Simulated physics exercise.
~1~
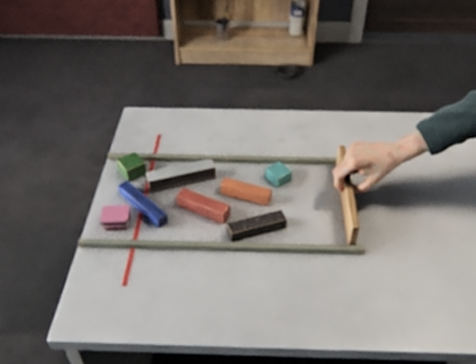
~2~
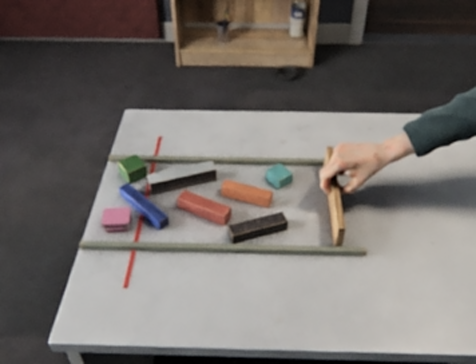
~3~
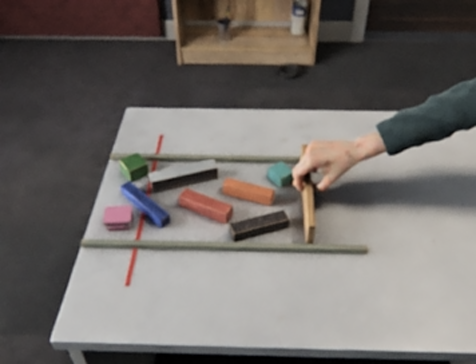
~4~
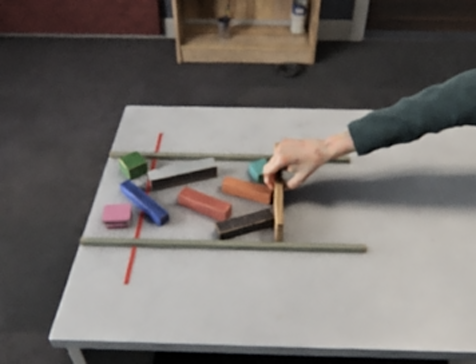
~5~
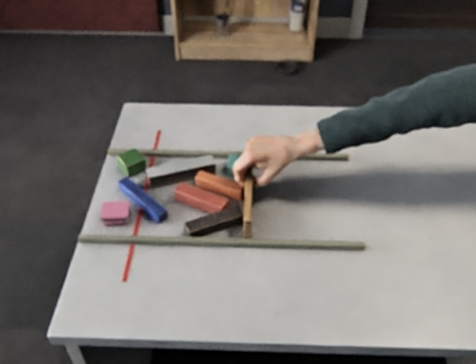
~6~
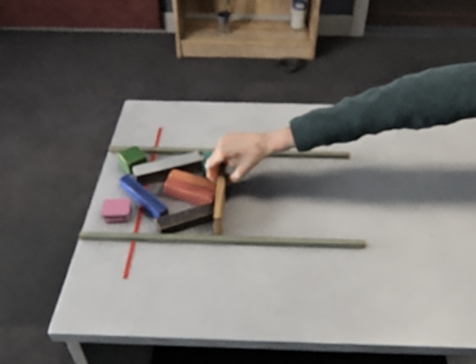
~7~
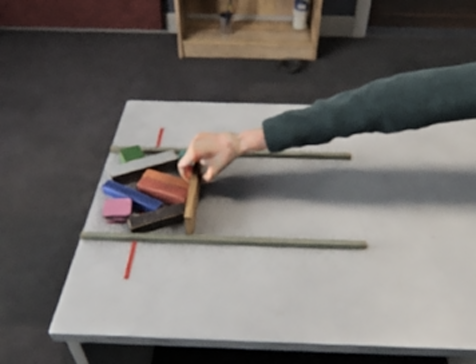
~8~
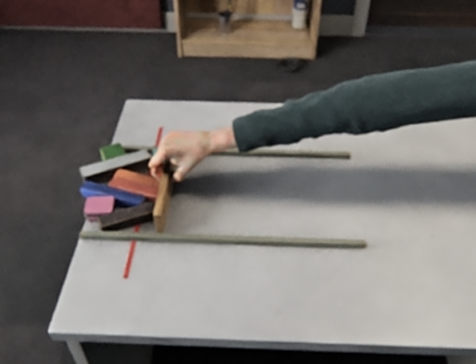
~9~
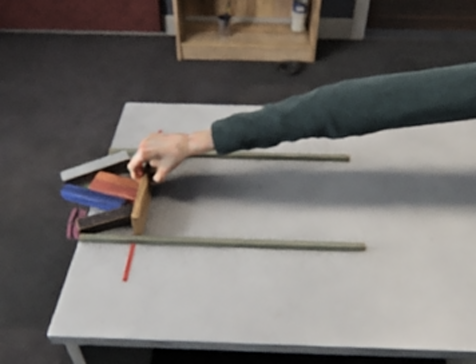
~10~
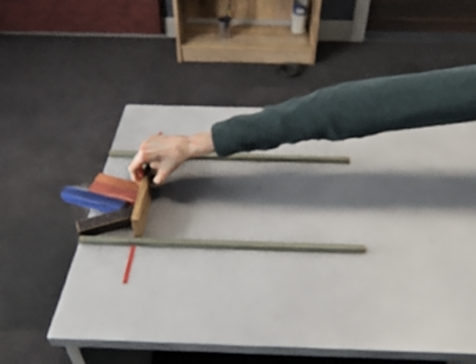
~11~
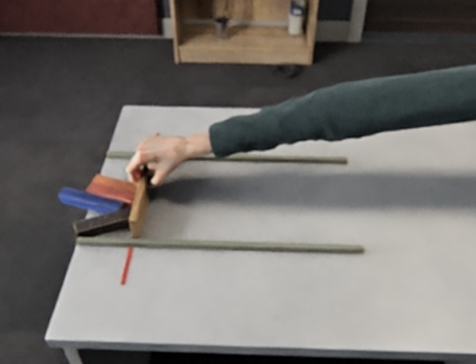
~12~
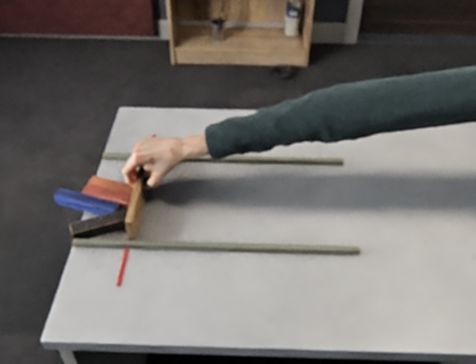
A hand slides a board left, pushing sticks and blocks together until some leave the table.
